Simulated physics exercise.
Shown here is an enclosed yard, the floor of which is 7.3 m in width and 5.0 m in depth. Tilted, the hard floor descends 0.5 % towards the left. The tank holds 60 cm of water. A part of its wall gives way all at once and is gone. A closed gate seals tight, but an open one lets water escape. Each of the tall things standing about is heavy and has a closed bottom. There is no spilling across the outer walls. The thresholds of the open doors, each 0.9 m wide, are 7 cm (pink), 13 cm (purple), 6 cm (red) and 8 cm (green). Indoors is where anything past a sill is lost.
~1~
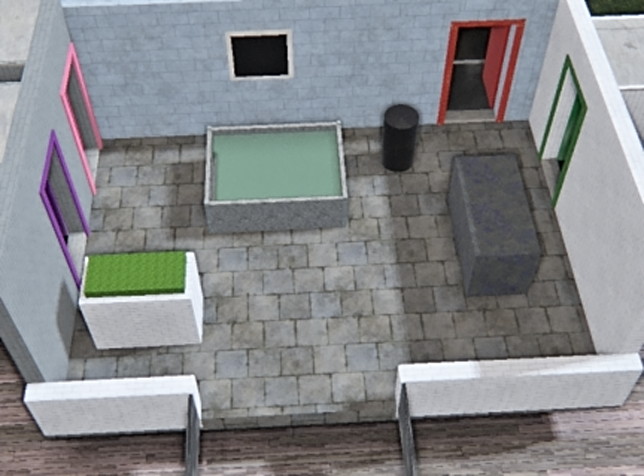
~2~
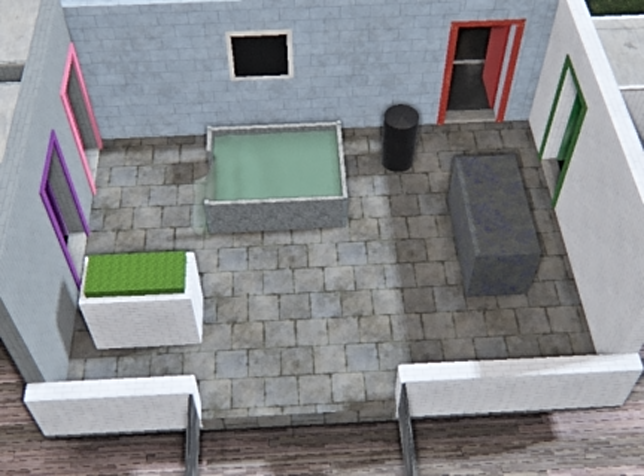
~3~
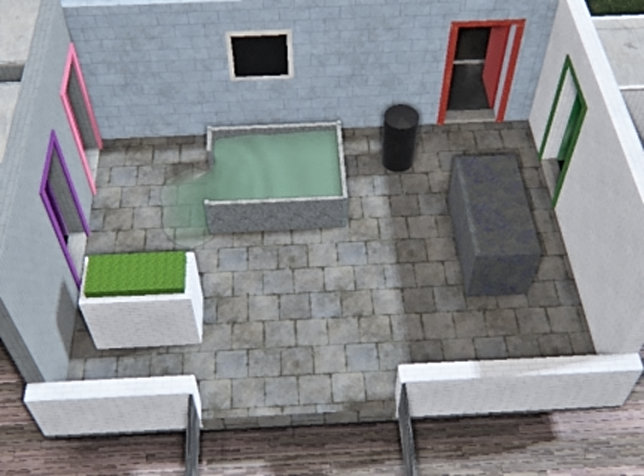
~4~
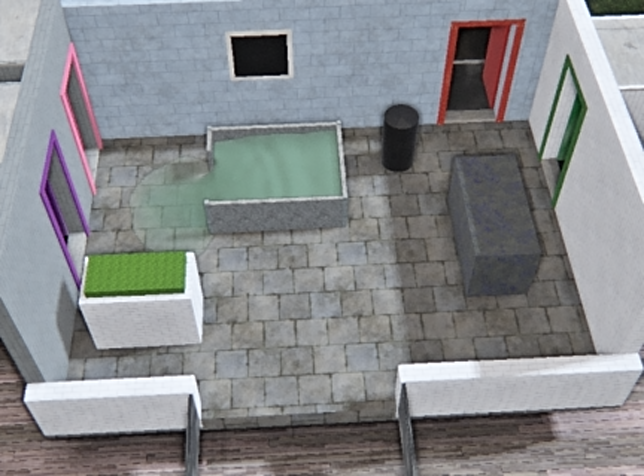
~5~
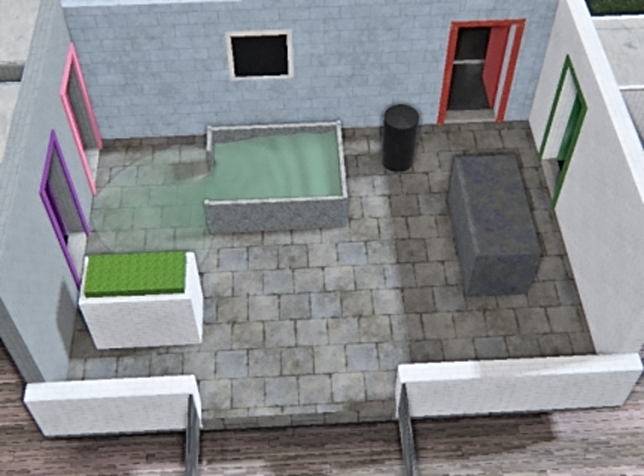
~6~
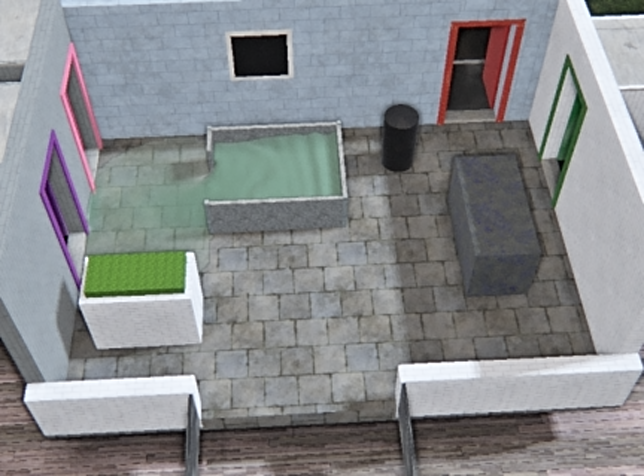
In a walled yard, green water pours from the tank's open left side across the paving.
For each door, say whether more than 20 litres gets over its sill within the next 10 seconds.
In the end pink door: Tops the amount; purple door: Tops the amount; red door: Falls short; green door: Falls short.
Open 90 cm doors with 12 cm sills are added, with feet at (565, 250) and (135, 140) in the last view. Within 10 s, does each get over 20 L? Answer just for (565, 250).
Short of it.
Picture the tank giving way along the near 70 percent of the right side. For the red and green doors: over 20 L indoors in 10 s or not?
Here's how it goes: Red exceeds it, green exceeds it.
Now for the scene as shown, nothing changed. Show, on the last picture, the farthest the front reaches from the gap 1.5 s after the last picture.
I'd mark it close to (63, 409).
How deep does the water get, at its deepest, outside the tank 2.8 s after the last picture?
Depth: Approx. 24 cm.
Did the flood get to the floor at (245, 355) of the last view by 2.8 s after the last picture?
By then the spot is drenched.
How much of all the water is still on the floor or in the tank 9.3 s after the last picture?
76 %.
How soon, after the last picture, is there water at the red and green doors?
Arrival: Red 4.5 s, green 6.0 s.
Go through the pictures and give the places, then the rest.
The first picture shows still water, 60 cm deep, in the tank at (275, 165).
In the second picture, the front is at (205, 233), 0.6 m from the gap at (213, 197); 0.2 m2 of floor is under water; 60 cm left at the back of the tank.
In the third picture, water pours out at (213, 197) and has run 0.9 m, to (174, 180); typically 9 cm deep outside, 60 cm at the tank's back.
In the fourth picture, the front is at (135, 199), 1.3 m from the gap at (213, 198); 1.8 m2 of floor is under water; 60 cm left at the back of the tank.
In the fifth picture, the front is at (97, 203), 1.9 m from the gap at (213, 198); 3.2 m2 of floor is under water; 56 cm left at the back of the tank.
In the sixth picture, the front is at a hidden place, 2.1 m from the gap at (213, 197); 4.1 m2 of floor is under water; 50 cm left at the back of the tank.
Then, 0.7 s after the last picture water covers 20 % of the floor and is deepest (34 cm) near (92, 212); pink door 21 cm at the sill, 28 L in, purple door 26 cm at the sill, 14 L in, red door not reached, green door not reached.
Then, 1.5 s after the last picture water covers 20 % of the floor and is deepest (34 cm) near (63, 409); pink door 22 cm at the sill, 96 L in, purple door 26 cm at the sill, 64 L in, red door not reached, green door not reached.
Then, 2.8 s after the last picture water covers 35 % of the floor and is deepest (24 cm) near (65, 397); pink door 17 cm at the sill, 181 L in, purple door 18 cm at the sill, 109 L in, red door not reached, green door not reached.
Then, 5.3 s after the last picture water covers 70 % of the floor and is deepest (14 cm) near (63, 409); pink door 12 cm at the sill, 237 L in, purple door 13 cm at the sill, 119 L in, red door 3 cm at the sill, 0 L in, green door not reached.
Then, 9.3 s after the last picture water covers 95 % of the floor and is deepest (8 cm) near (65, 397); pink door 7 cm at the sill, 256 L in, purple door 8 cm at the sill, 119 L in, red door 3 cm at the sill, 0 L in, green door 4 cm at the sill, 0 L in.
